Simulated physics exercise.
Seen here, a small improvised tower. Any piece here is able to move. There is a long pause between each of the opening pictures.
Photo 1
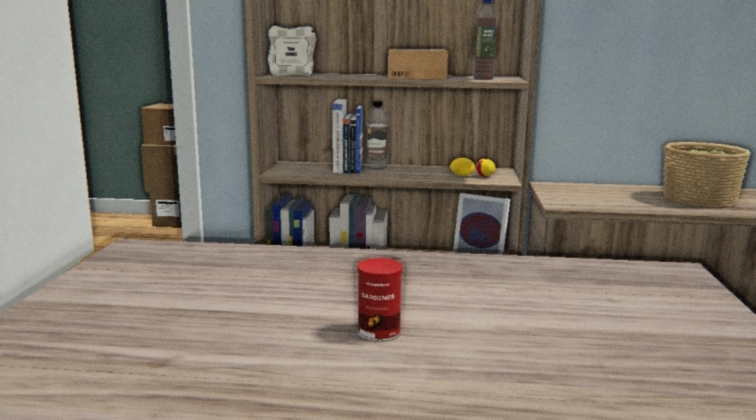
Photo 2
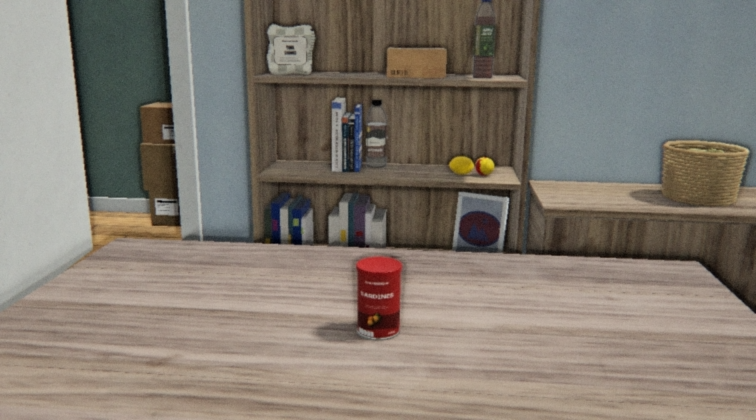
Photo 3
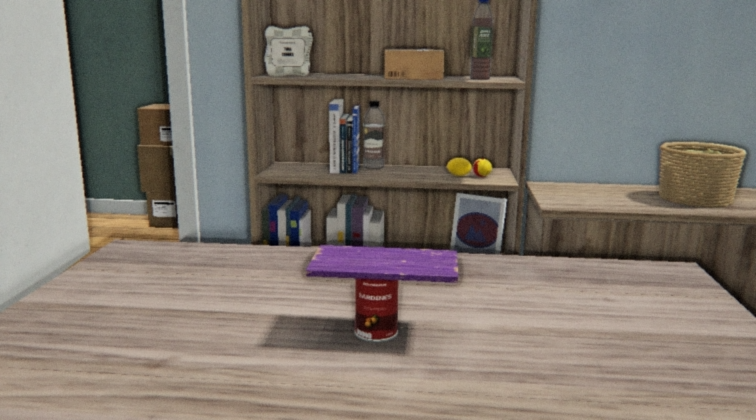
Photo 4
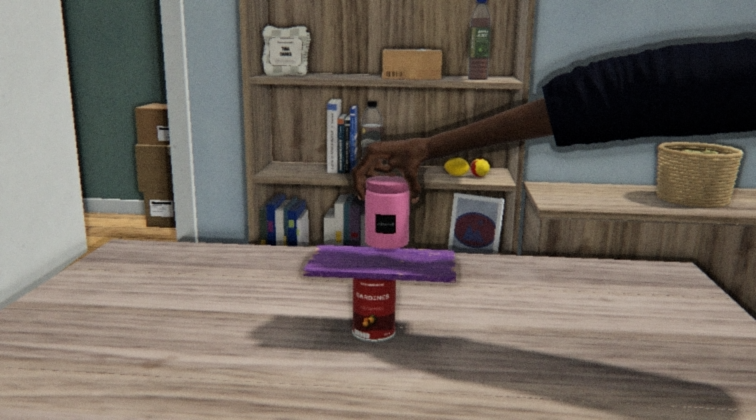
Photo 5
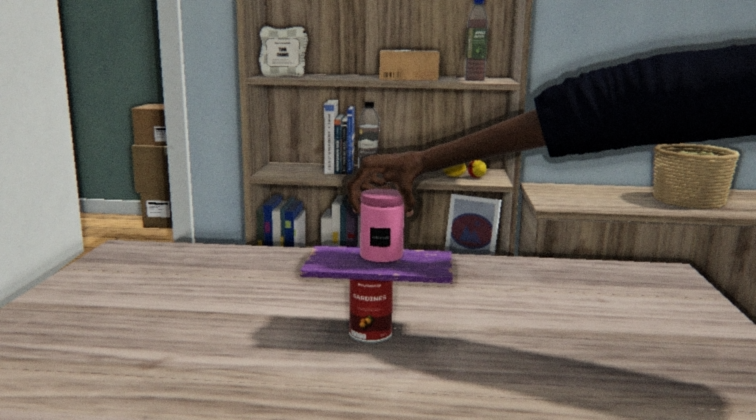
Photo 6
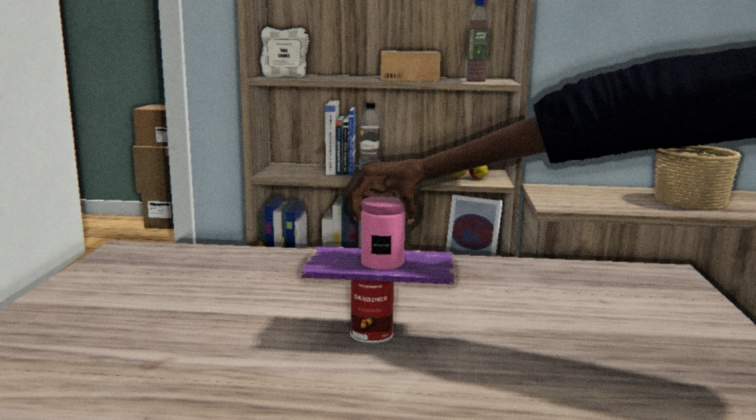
The video shows a red tin standing on a wooden table, then a purple board resting across its top. A hand reaches in from the right and lowers a pink jar onto the board, keeping hold of it.
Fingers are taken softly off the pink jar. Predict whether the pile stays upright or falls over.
I predict it will be stable.
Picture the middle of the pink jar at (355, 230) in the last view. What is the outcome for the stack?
Result: The stack stays stable.
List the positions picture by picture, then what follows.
In the first picture, the last thing is not in view yet; red tin (380, 300).
In the second picture, the last thing is not in view yet; red tin (379, 298).
In the third picture, the last thing is not in view yet; red tin (377, 300).
In the fourth picture, on its way; pink jar (388, 212); red tin (374, 300).
In the fifth picture, on its way; pink jar (382, 225); red tin (371, 300).
In the sixth picture, set down, still held; pink jar (383, 232); red tin (372, 301).
Then, 0.20 s later than the last frame, all is still.
Then, 0.50 s later than the last frame, pink jar resting near (383, 232).
When it is over, all 3 as before. End places, in pixels of the last picture, pink jar near (383, 232). The stack keeps its balance.
